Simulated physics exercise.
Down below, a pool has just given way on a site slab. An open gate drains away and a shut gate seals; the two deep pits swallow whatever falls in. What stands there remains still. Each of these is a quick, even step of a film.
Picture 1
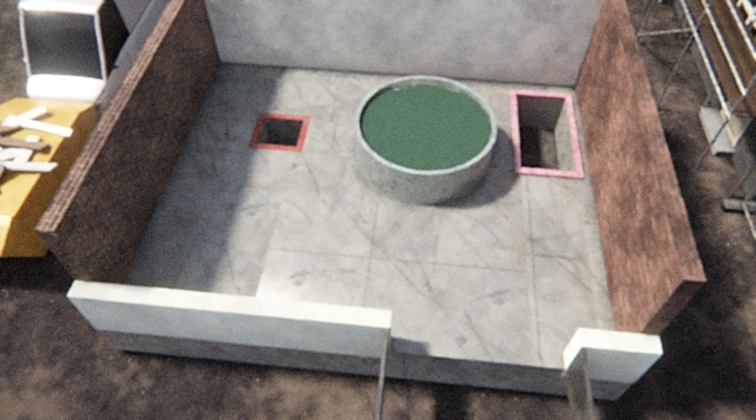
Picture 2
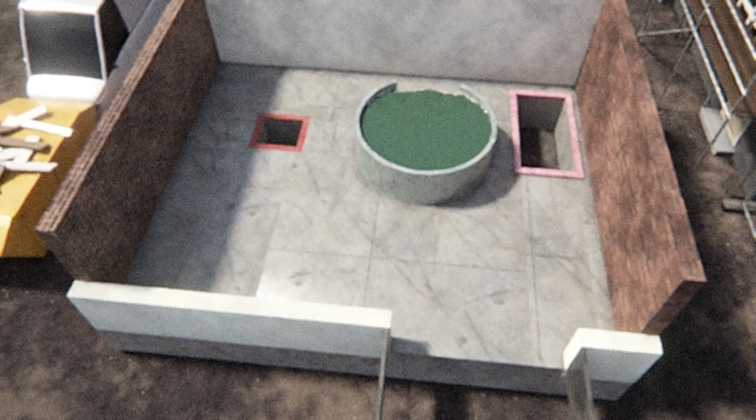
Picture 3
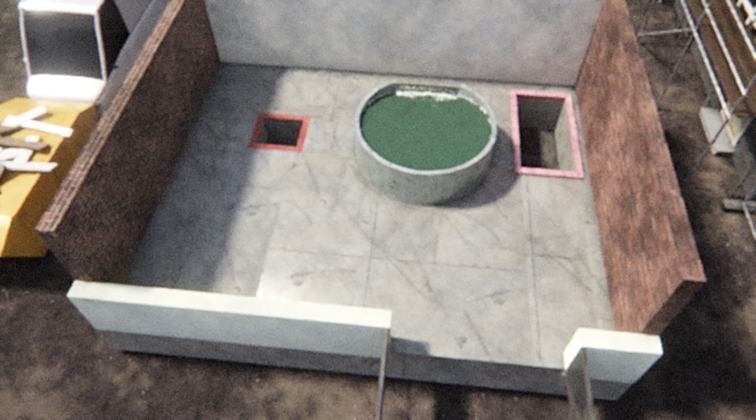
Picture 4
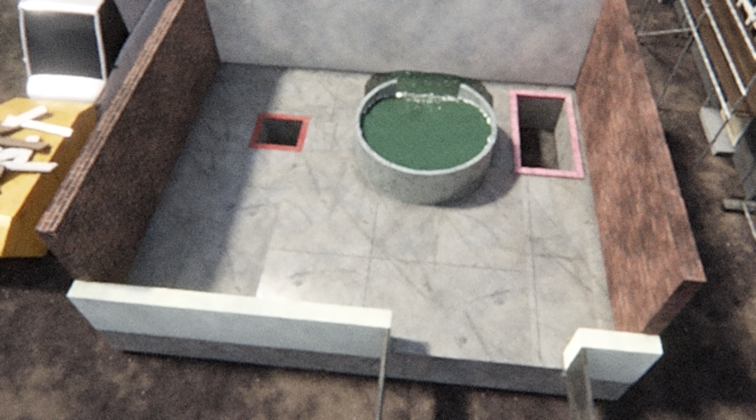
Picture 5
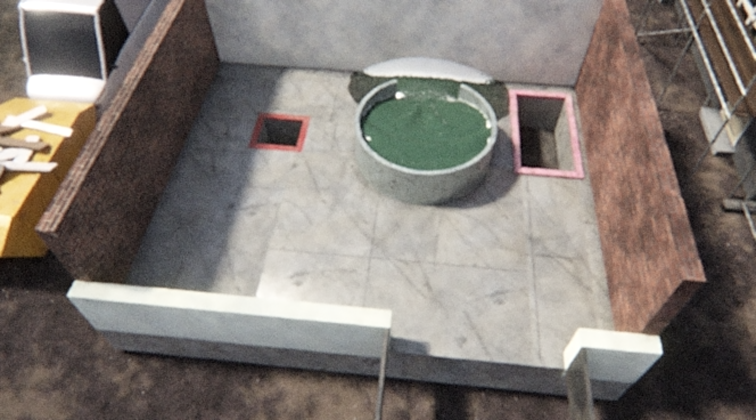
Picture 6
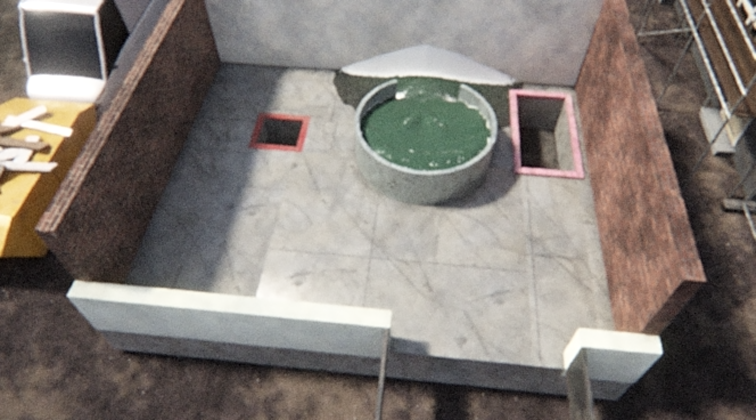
A round, pale-walled pool of dark green water breaks open along its far rim, seen from a fixed, high view over a grey slab. Brick walls stand left and right, a pale wall behind and a low white one in front, with a red-edged opening left of the pool and a pink-edged one right. Water pours out behind the pool and spreads sideways along the back wall, while the surface inside ripples and sinks slightly.
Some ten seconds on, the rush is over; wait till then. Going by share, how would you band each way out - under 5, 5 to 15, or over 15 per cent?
Result: The gate is likely to claim a small share beneath five per cent; the pink pit is likely to claim a large share past fifteen per cent; the red pit is likely to claim a middle share of five to fifteen per cent.
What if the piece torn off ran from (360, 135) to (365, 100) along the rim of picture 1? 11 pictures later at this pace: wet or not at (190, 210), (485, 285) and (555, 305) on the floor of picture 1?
One after the other: Under water, free of water, dry.
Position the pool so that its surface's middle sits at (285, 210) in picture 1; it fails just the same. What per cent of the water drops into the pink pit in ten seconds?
I'd put the pink pit near 15 per cent of the whole.
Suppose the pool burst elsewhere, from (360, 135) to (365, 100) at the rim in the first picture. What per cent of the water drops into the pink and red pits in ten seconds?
Pink: 0 percent; red: 40 percent.
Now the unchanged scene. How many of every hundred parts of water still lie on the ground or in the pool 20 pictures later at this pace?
82 %.
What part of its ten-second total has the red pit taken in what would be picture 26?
Close to 30 percent.
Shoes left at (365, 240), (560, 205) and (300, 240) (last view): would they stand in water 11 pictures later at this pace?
In turn, the three spots are high and dry, high and dry and high and dry.
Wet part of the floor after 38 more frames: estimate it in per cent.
Around 70 in a hundred.
A moment on, water covers 15 % of the floor; the gate 0 %, the pink pit 1 %, the red pit 0 %.
Next, water covers 25 % of the floor; the gate 0 %, the pink pit 6 %, the red pit 1 %.
Then, water covers 40 % of the floor; the gate 0 %, the pink pit 16 %, the red pit 3 %.
Later, water covers 70 % of the floor; the gate 0 %, the pink pit 25 %, the red pit 6 %.
In the end, water covers 85 % of the floor; the gate 3 %, the pink pit 29 %, the red pit 10 %.
